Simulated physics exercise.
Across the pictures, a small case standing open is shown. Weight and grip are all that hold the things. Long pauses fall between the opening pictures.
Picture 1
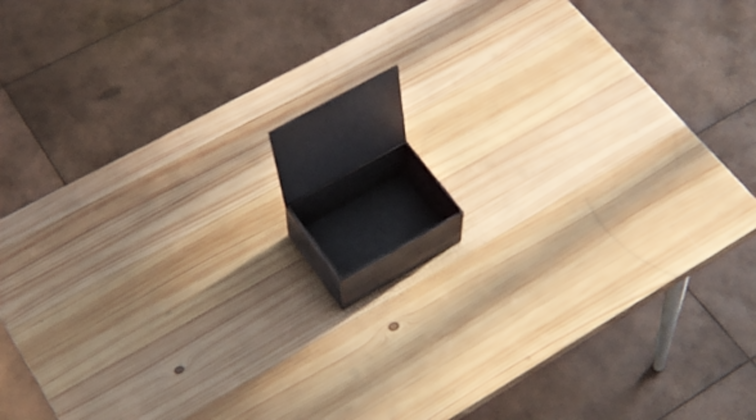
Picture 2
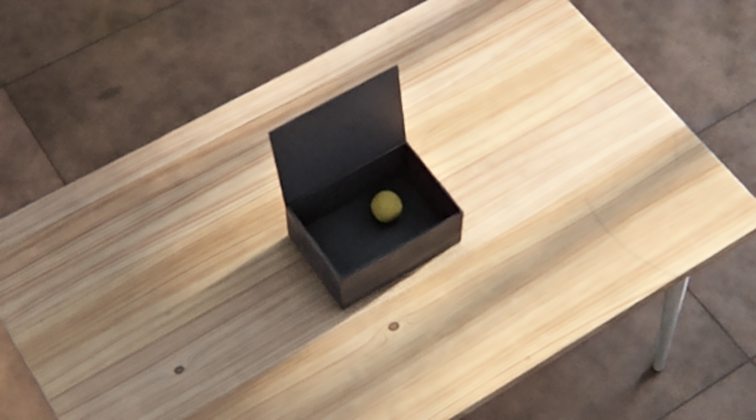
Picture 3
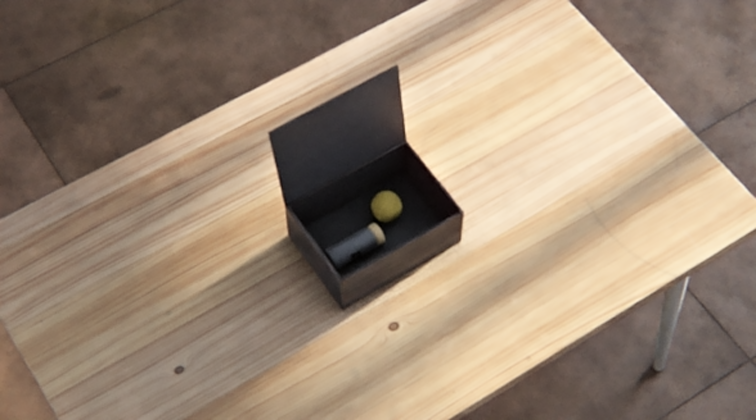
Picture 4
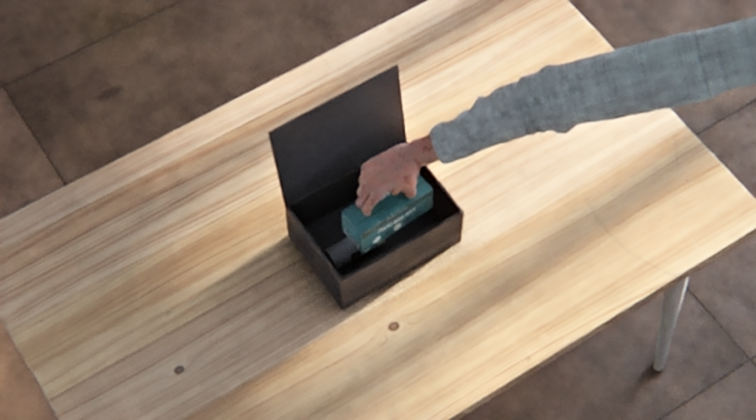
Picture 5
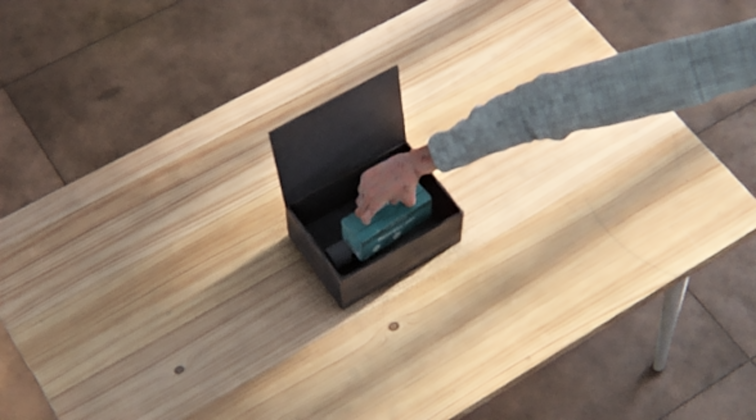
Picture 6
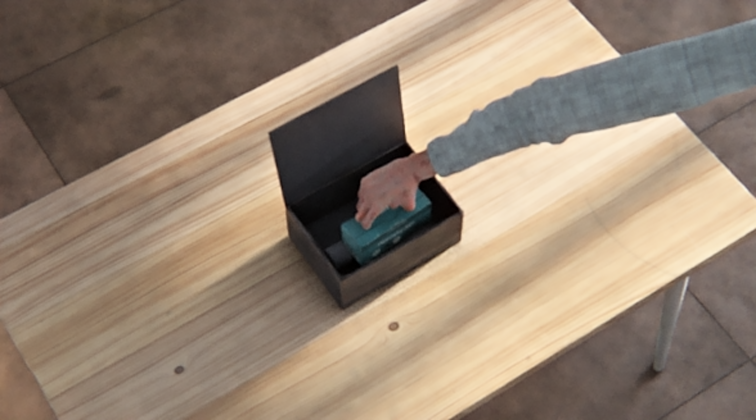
Open black box on a wooden table holding a yellow ball and dark cylinder, a hand lowering a teal carton inside.
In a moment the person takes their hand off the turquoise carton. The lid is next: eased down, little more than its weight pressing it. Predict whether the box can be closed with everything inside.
The box can be closed.
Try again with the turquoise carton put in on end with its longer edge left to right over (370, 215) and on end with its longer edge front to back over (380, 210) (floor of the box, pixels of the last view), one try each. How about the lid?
First try: It sits on the rim; second try: It is held up.
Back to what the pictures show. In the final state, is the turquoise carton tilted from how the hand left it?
As it turns out, it changes its angle.
Then, 0.30 s past the last view, turquoise carton on its side near (389, 243); grey shaker displaced about its own width; yellow lemon displaced a little.
Then, 1.20 s past the last view, lid starting down; turquoise carton on its side near (387, 239); grey shaker displaced well along; yellow lemon displaced a little.
Then, 1.70 s past the last view, lid 52° above the rim; turquoise carton on its side near (387, 239); grey shaker displaced well along; yellow lemon displaced a little.
Then, 2.10 s past the last view, lid 19° above the rim; turquoise carton on its side near (387, 239); grey shaker displaced well along; yellow lemon displaced a little.
Finally, lid shut; down or leaning hard in the box, turquoise carton; moved from the start, grey shaker; yellow lemon still in place. Final places as the last picture's camera would see them, turquoise carton near (387, 239).
